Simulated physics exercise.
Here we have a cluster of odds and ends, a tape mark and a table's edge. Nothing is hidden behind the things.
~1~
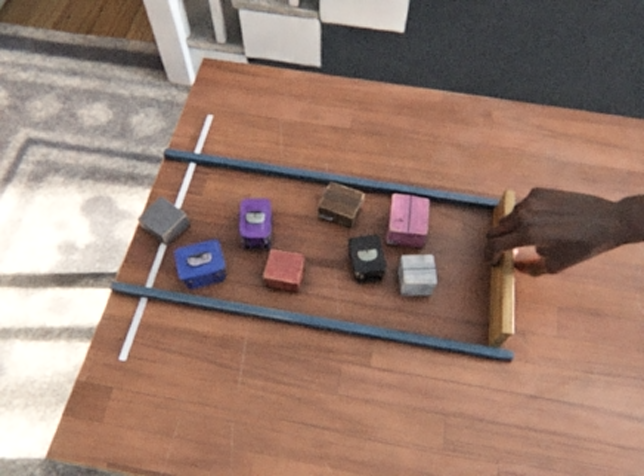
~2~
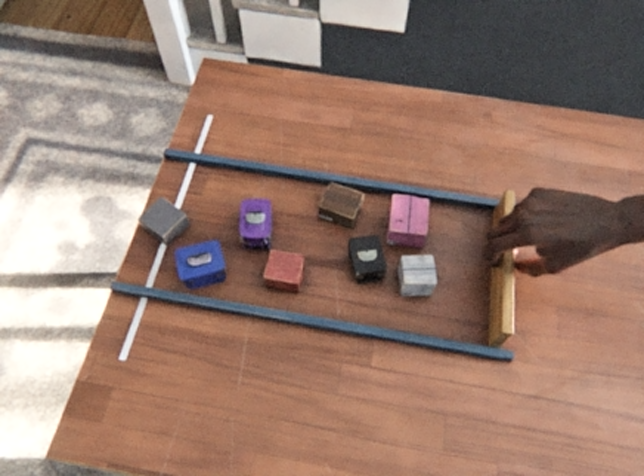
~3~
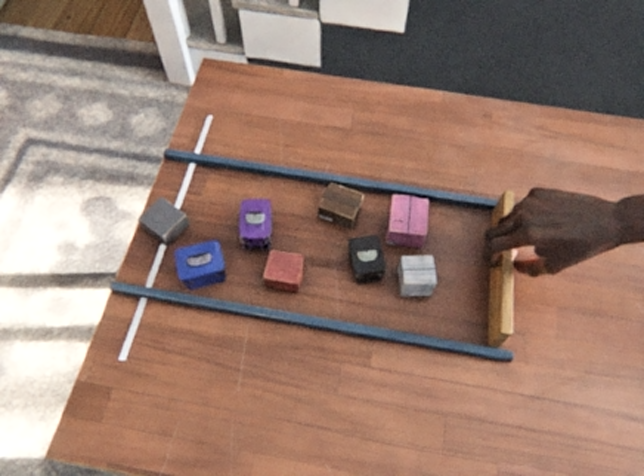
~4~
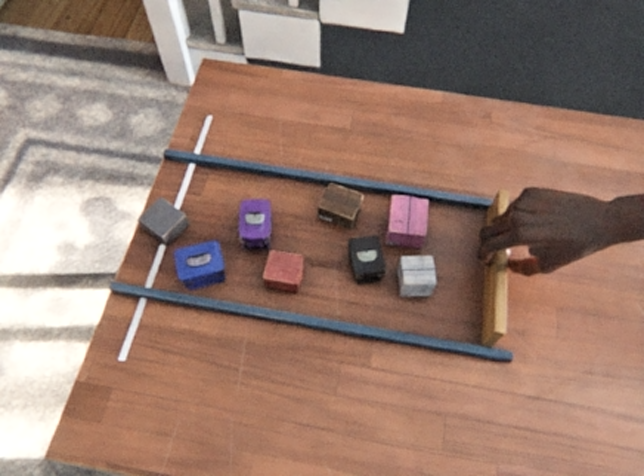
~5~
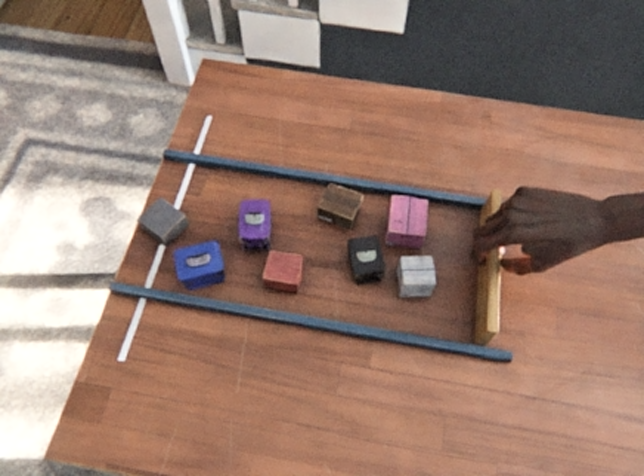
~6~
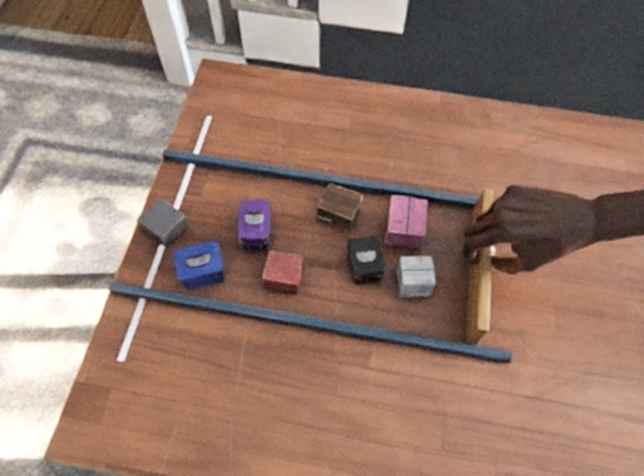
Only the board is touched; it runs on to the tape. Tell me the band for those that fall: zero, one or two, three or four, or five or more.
As it turns out, the number that fall off is five or more.
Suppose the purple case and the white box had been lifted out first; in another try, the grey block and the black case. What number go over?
Fallen: 3, and 3 in the other try.
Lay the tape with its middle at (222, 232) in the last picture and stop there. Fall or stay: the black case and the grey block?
The black case holds on; the grey block comes down.
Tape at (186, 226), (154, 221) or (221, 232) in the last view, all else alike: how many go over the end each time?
Try by try, 3, 5 and 1.
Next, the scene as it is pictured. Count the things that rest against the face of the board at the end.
That makes 3.
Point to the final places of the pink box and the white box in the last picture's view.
About (163, 180), and the other about (147, 230).
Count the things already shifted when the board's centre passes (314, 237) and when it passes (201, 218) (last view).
6 and 8.
A little later, none off yet; grey block at rest near (163, 222); blue case at rest near (201, 266); purple case at rest near (255, 225).
Next, none off yet; grey block moving near (154, 222); blue case at rest near (196, 268); purple case shifted about its own width near (193, 215).
When it is over, the number that fall off is five or more; down, black case, brown box, purple case, blue case and grey block.
